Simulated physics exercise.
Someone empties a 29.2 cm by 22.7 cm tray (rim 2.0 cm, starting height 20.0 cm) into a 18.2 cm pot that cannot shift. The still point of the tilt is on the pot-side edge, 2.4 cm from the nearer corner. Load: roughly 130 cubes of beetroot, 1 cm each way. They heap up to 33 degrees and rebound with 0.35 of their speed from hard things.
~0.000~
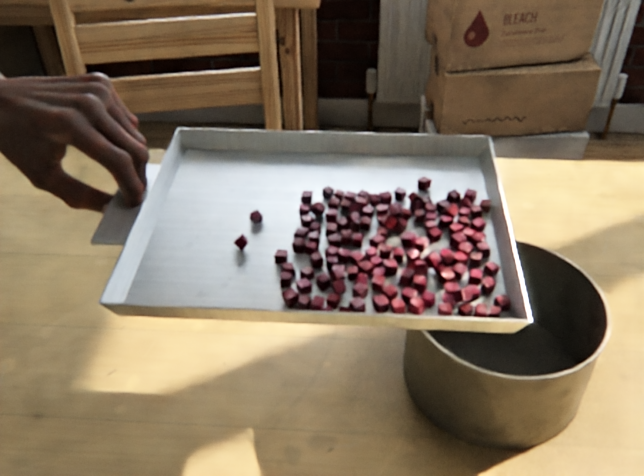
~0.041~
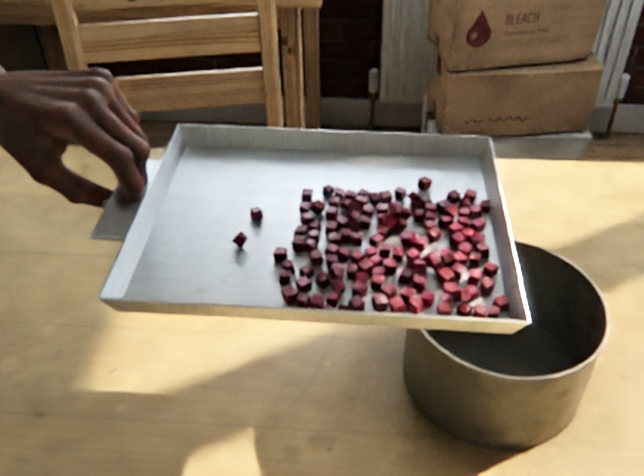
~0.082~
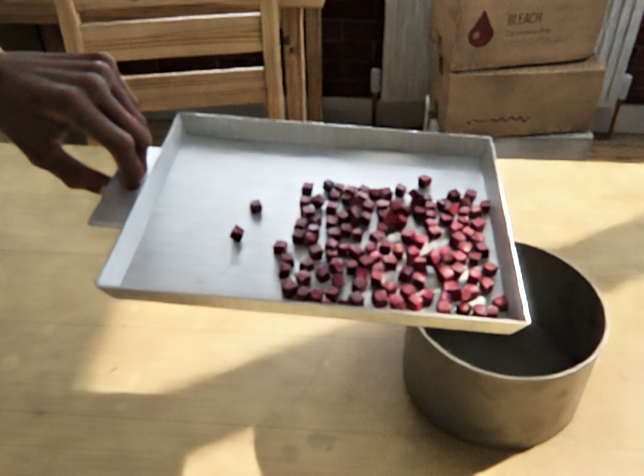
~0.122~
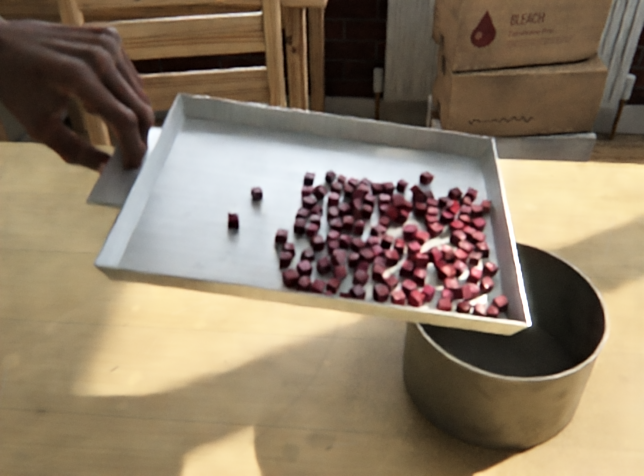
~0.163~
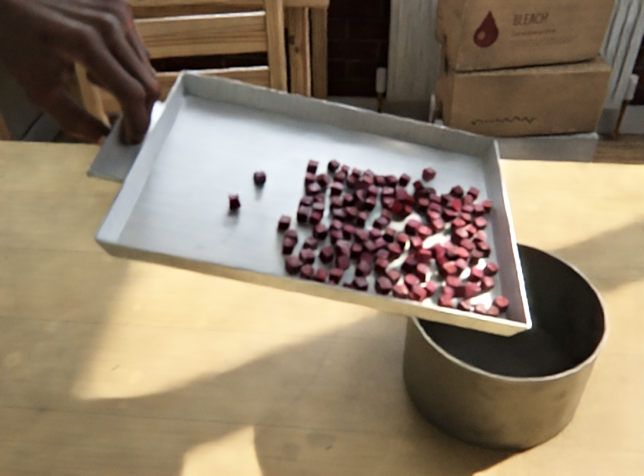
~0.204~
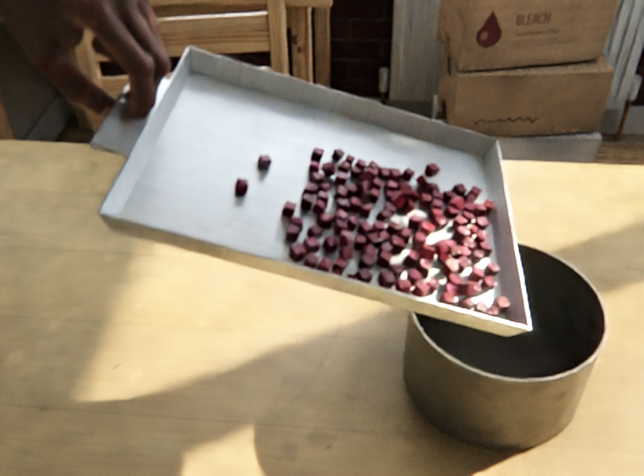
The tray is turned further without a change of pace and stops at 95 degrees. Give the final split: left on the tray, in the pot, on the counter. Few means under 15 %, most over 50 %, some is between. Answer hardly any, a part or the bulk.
Left on the tray: Hardly any; in the pot: The bulk; on the counter: A part.
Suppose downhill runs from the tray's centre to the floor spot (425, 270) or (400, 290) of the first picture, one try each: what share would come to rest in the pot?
Some 0 and 0 per cent.
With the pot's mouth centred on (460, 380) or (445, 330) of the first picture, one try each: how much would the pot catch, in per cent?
About 25 and 15 per cent.
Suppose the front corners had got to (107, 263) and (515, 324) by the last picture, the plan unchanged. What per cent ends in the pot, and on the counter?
Pot 0, counter 100.
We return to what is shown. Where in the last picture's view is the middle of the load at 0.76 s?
At about (517, 248).
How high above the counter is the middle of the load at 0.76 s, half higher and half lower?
Some 22 cm.
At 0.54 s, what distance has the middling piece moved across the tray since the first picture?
Some 4 cm.
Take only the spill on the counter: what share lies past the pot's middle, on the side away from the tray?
Roughly 100 per cent.
Then, at 0.54 s, tilt 56 degrees; the tray holds 100 %, the pot 0 %.
After 0.76 s, tilt 81 degrees; the tray holds 80 %, the pot 5 %.
After 1.09 s, tilt 95 degrees; the tray holds 5 %, the pot 55 %.
In the end, at 2.2 s, tray 0 %, pot 65 %, counter 35 %.
